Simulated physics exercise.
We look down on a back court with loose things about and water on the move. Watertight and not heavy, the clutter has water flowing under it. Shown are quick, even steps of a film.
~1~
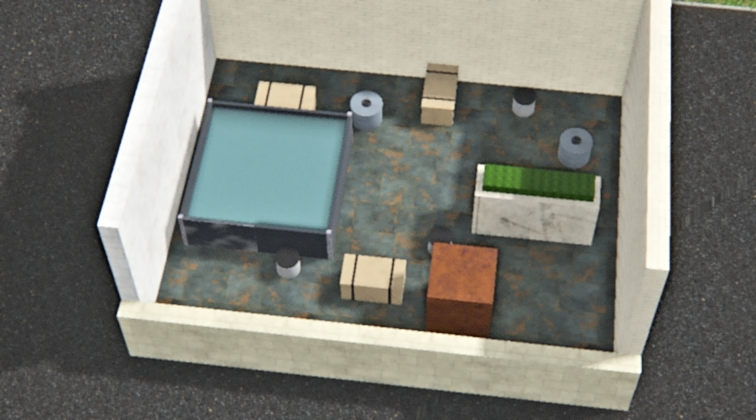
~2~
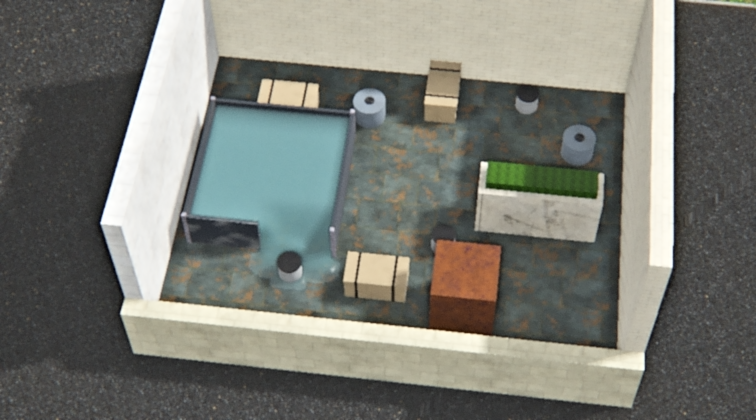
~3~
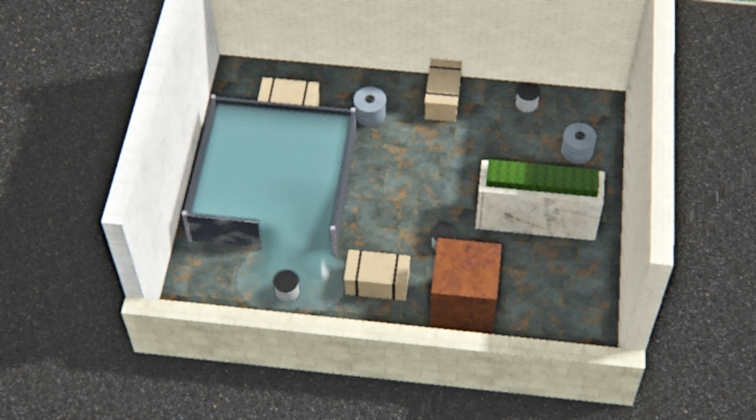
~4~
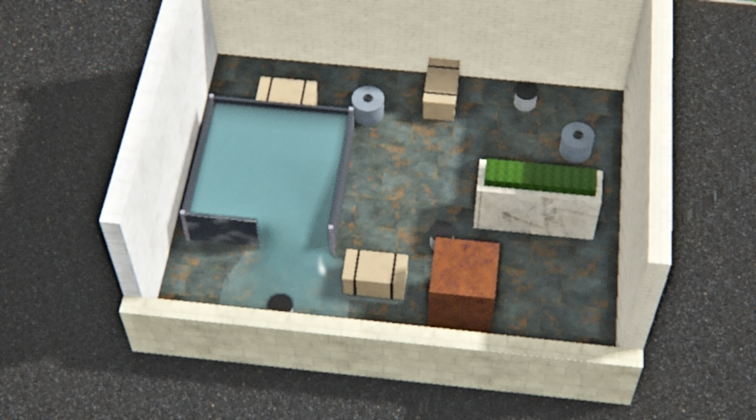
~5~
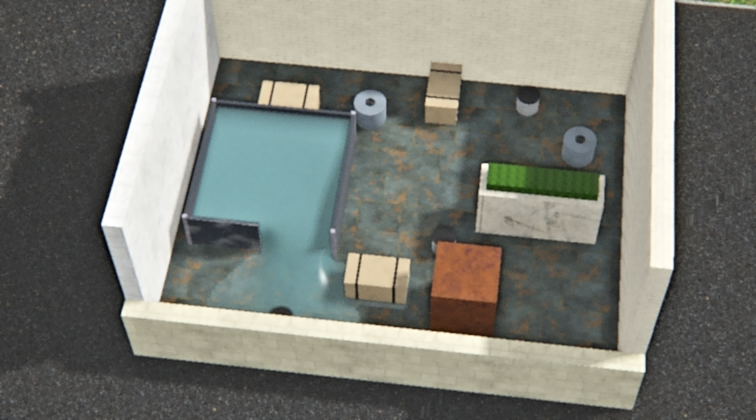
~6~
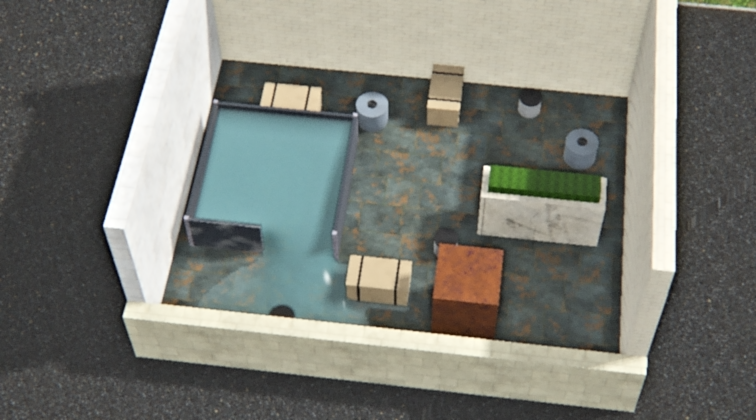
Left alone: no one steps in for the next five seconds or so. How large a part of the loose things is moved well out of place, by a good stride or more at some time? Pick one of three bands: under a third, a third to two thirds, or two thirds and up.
Under a third.
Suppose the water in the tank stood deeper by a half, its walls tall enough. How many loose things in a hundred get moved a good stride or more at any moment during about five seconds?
50 per cent.
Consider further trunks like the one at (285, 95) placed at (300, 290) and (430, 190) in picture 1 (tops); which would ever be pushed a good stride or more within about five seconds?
Answers in the order given: Went past the threshold, stayed within the threshold.
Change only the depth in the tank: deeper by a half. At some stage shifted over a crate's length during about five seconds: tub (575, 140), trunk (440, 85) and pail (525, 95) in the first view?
First one stopped before it, second one stopped before it, third one stopped before it.
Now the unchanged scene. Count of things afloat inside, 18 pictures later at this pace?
Result - 1.
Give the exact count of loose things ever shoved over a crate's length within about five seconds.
2 of them.
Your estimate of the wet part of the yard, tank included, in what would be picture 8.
25 in a hundred, roughly.
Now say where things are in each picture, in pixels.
A pail at (287, 257) rests on the ground; a trunk at (285, 96) rests on the ground; 0 of 8 have shifted, in the first frame.
A pail at (289, 261) rests on the ground, close to its start; a trunk at (288, 94), on the bottom; 1 of 8 have shifted, in the second frame.
A pail at (286, 281) rests on the ground, a stride from its start; a trunk at (288, 92) rests on the ground; 1 of 8 have shifted, in the third frame.
A pail at (280, 305) rests on the ground, a stride from its start; a trunk at (286, 91) rests on the ground; 1 of 8 have shifted, in the fourth frame.
A pail at (281, 318) floats, a stride from its start; a trunk at (289, 95) rests on the ground; 1 of 8 have shifted, in the fifth frame.
A pail at (282, 316) floats, a stride from its start; a trunk at (291, 97) rests on the ground; 1 of 8 have shifted, in the sixth frame.
A moment on, 1 of 8 are well off their spots; 1 afloat.
Next, 1 of 8 are well off their spots; 0 afloat.
Later, 1 of 8 are well off their spots; 1 afloat.
In the end, 2 of 8 are well off their spots, and 2 have been at some point; 1 afloat.
